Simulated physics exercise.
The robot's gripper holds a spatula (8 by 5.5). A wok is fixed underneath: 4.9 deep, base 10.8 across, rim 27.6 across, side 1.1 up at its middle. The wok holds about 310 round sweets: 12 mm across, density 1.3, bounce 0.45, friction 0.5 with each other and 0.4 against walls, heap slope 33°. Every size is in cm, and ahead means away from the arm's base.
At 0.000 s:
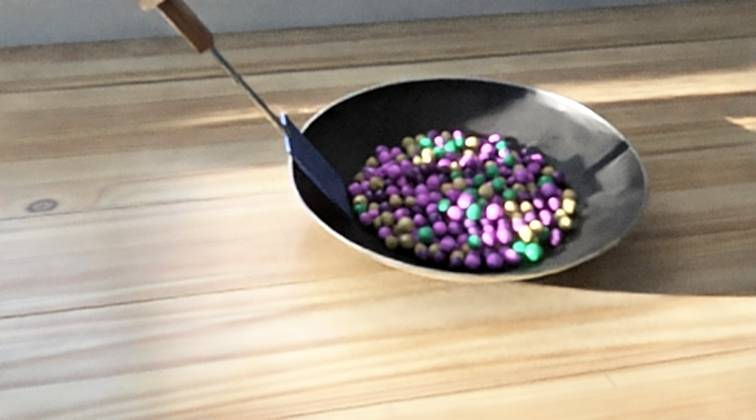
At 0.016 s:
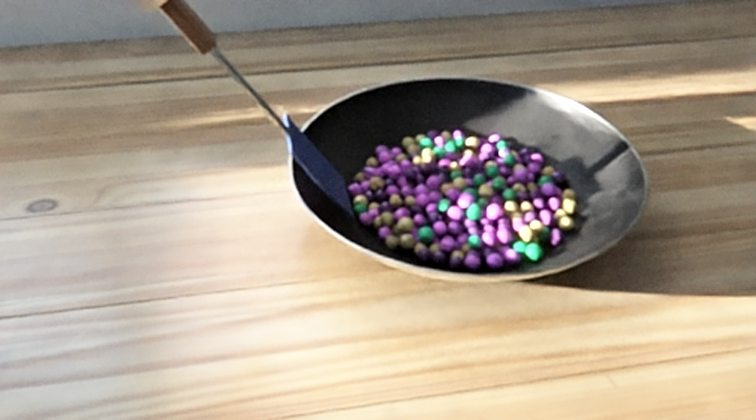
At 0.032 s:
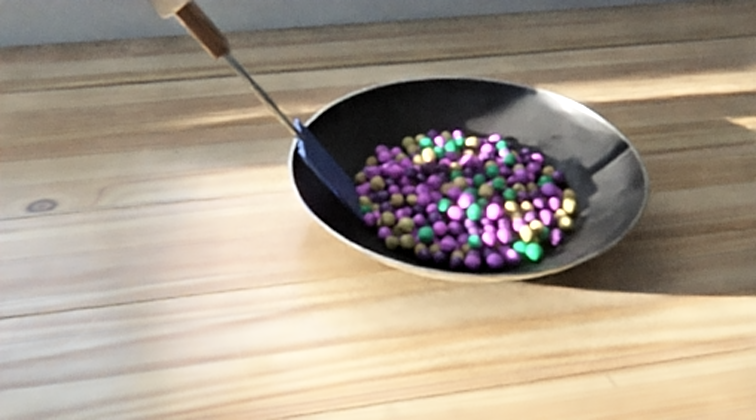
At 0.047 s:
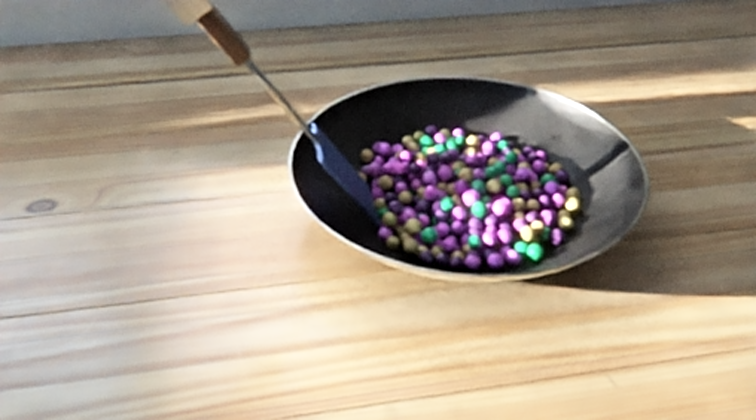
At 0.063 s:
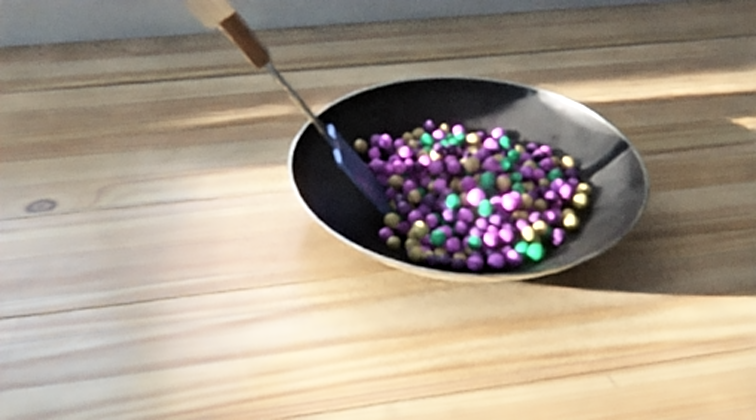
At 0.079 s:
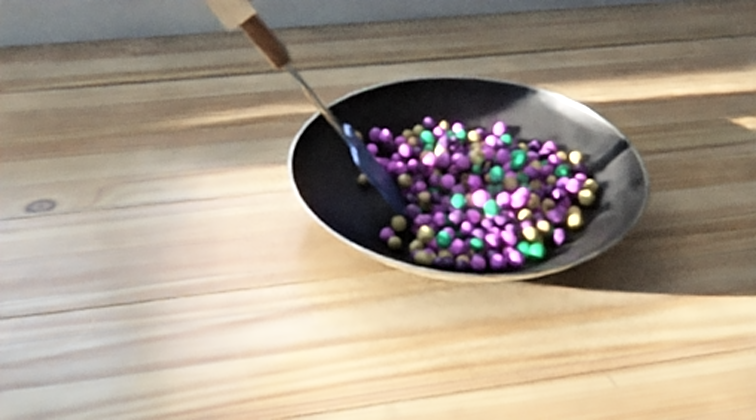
A spatula slides rightward through a dark wok, pushing purple, green and gold sweets.
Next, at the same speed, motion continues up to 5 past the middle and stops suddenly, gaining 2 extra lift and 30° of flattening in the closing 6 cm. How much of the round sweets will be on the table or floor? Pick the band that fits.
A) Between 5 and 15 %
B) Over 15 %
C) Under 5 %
Option C: Under 5 %.
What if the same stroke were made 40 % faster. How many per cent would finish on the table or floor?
It would be roughly 0 percent.
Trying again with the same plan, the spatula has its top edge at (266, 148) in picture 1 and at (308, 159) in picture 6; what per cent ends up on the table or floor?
My guess would be close to 0 per cent.
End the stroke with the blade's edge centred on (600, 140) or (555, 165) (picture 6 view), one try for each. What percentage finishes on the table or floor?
About 25 and 5 per cent.
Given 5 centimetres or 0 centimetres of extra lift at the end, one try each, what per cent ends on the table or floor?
Roughly 0 per cent, then 0 per cent.
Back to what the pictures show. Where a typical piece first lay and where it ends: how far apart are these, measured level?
About 3 centimetres.
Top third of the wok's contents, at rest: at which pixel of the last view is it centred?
About (550, 171).
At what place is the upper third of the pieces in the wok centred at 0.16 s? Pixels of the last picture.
It is centred at roughly (534, 171).
After 0.12 s, sloping 56°, highest piece 6 above the table; 310 in the wok.
After 0.16 s, sloping 43°, highest piece 5 above the table; 310 in the wok.
After 0.38 s, sloping 27°, highest piece 4 above the table; 310 in the wok.
After 1.42 s, sloping 27°, highest piece 4 above the table; 310 in the wok.
In the end, 310 in the wok. That is 0 % on the table or floor.
